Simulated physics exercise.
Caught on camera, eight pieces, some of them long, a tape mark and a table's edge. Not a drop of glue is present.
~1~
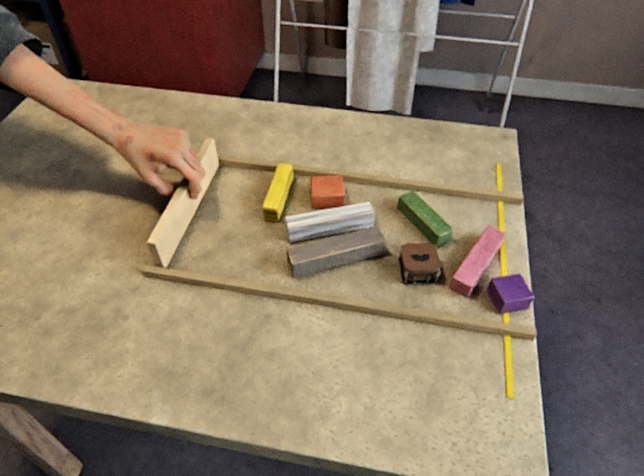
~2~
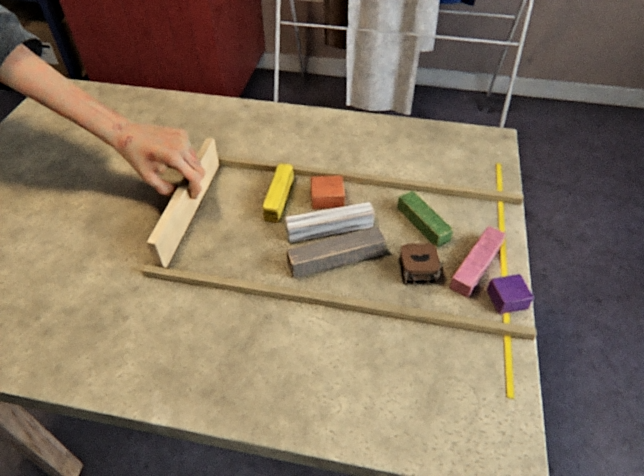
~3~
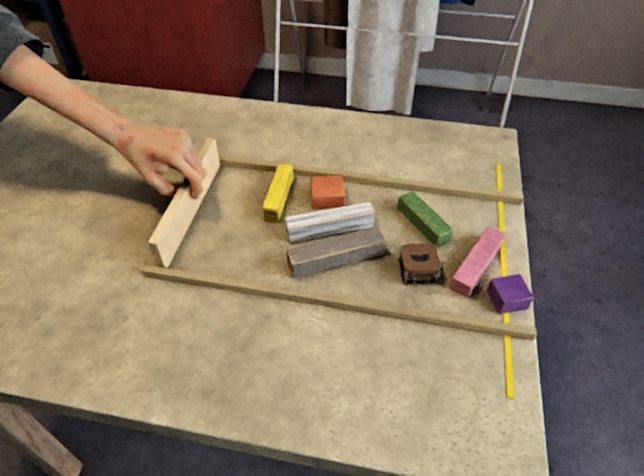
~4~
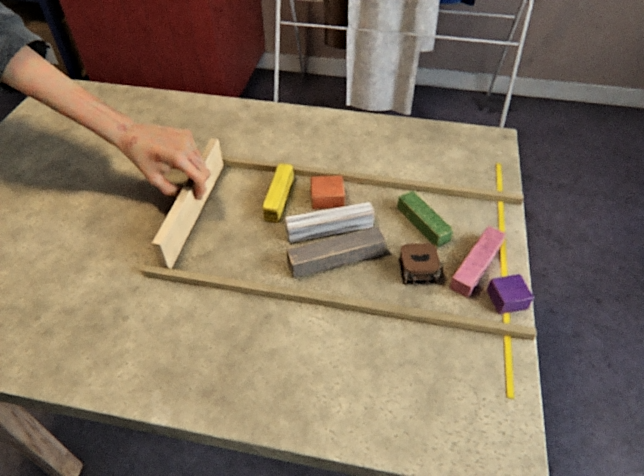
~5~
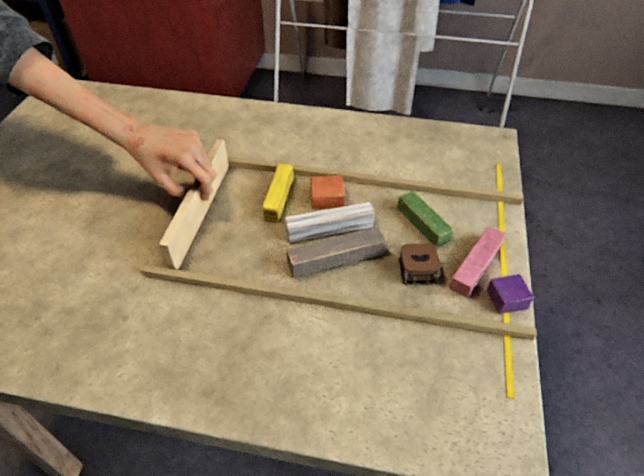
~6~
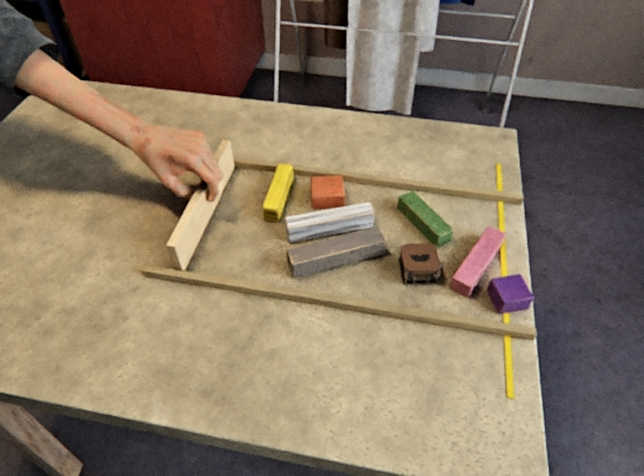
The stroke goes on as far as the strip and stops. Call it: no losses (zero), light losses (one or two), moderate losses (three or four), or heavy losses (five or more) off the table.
Heavy losses.
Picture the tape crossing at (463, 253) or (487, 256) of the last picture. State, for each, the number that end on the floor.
The counts: 3 and 3.
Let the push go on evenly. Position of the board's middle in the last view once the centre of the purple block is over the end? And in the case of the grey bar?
Around (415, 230) first and around (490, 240) second.
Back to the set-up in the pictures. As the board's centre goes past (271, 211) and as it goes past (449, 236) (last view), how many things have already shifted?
At the first place 1, at the second 8.
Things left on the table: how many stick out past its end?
Number: 0.
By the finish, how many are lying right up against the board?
That would be 1 of them.
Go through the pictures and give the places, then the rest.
The first frame shows purple block (510, 293); pink bar (479, 260); green bar (424, 218); board (187, 199); tape (504, 258).
The second frame shows pink bar (478, 260); white stick (330, 222).
The third frame shows green bar (424, 218); yellow stick (279, 192).
The fourth frame shows purple block (510, 294); brown case (419, 264).
The fifth frame shows pink bar (478, 260); grey bar (337, 252).
The sixth frame shows purple block (510, 294); pink bar (478, 260); green bar (424, 218); board (205, 202); tape (504, 258).
A little later, none off yet; purple block at rest near (510, 294); pink bar at rest near (478, 260); green bar at rest near (424, 218).
When it is over, the number that fall off is five or more; down, orange block, white stick, grey bar, brown case, green bar, pink bar and purple block.
